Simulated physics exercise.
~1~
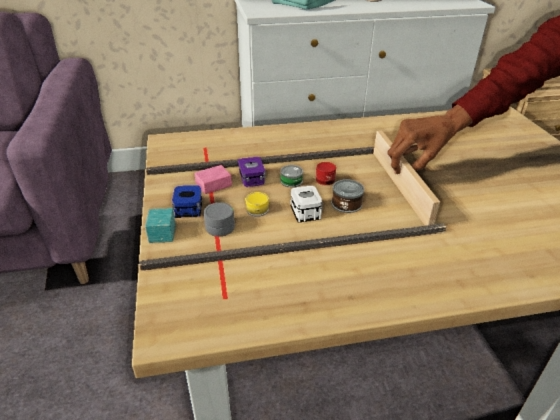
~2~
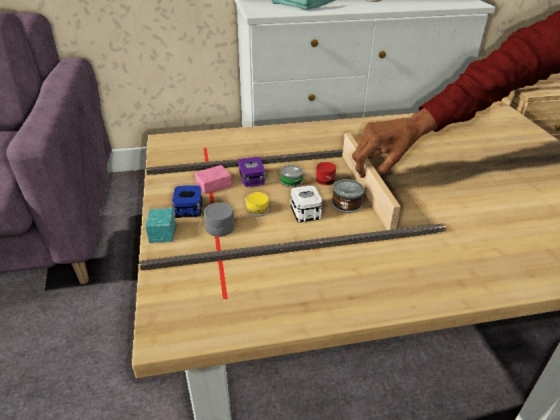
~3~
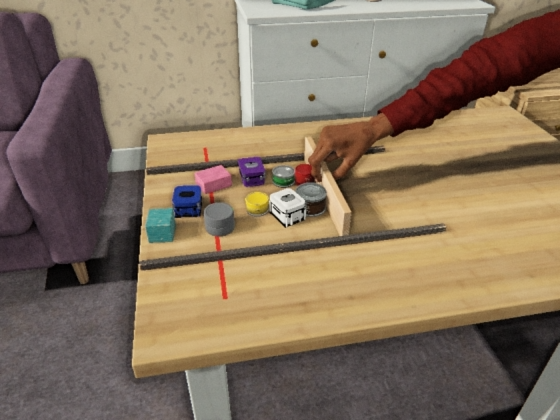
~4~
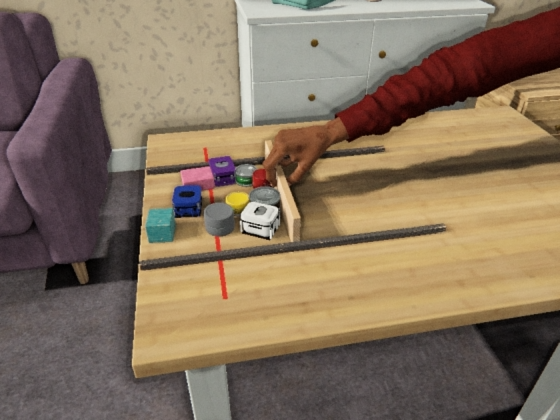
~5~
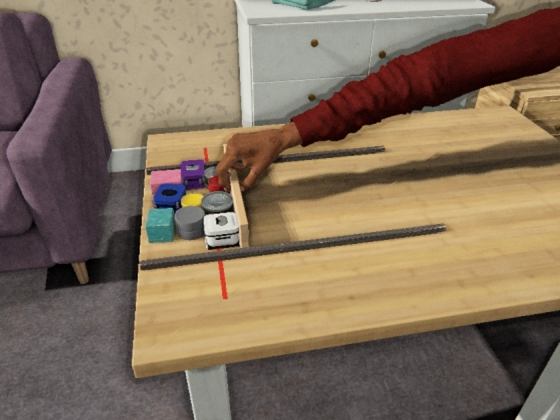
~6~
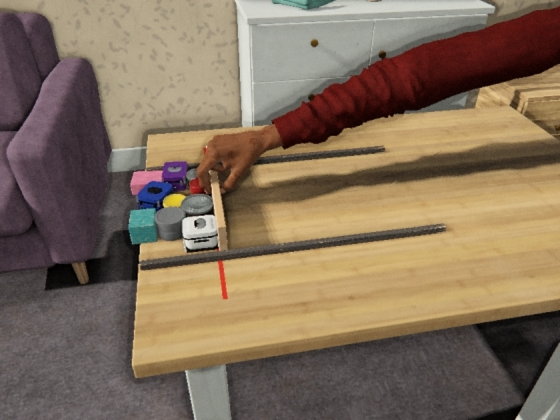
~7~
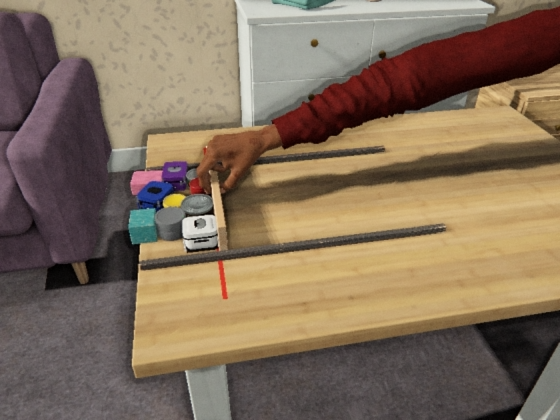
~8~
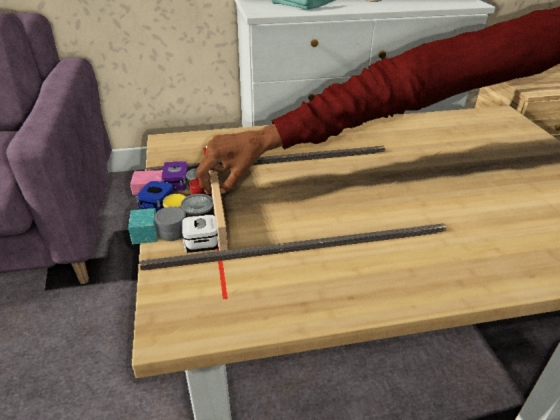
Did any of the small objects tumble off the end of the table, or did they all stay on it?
They all stayed on the table, bunched together at the left end in front of the board, and none of them fell off.
A hand in a red sleeve slid an upright wooden board left across a table, sweeping a jumble of small colourful blocks, tins and cases toward the end, then stopped near the red tape with everything still crowded at the edge.
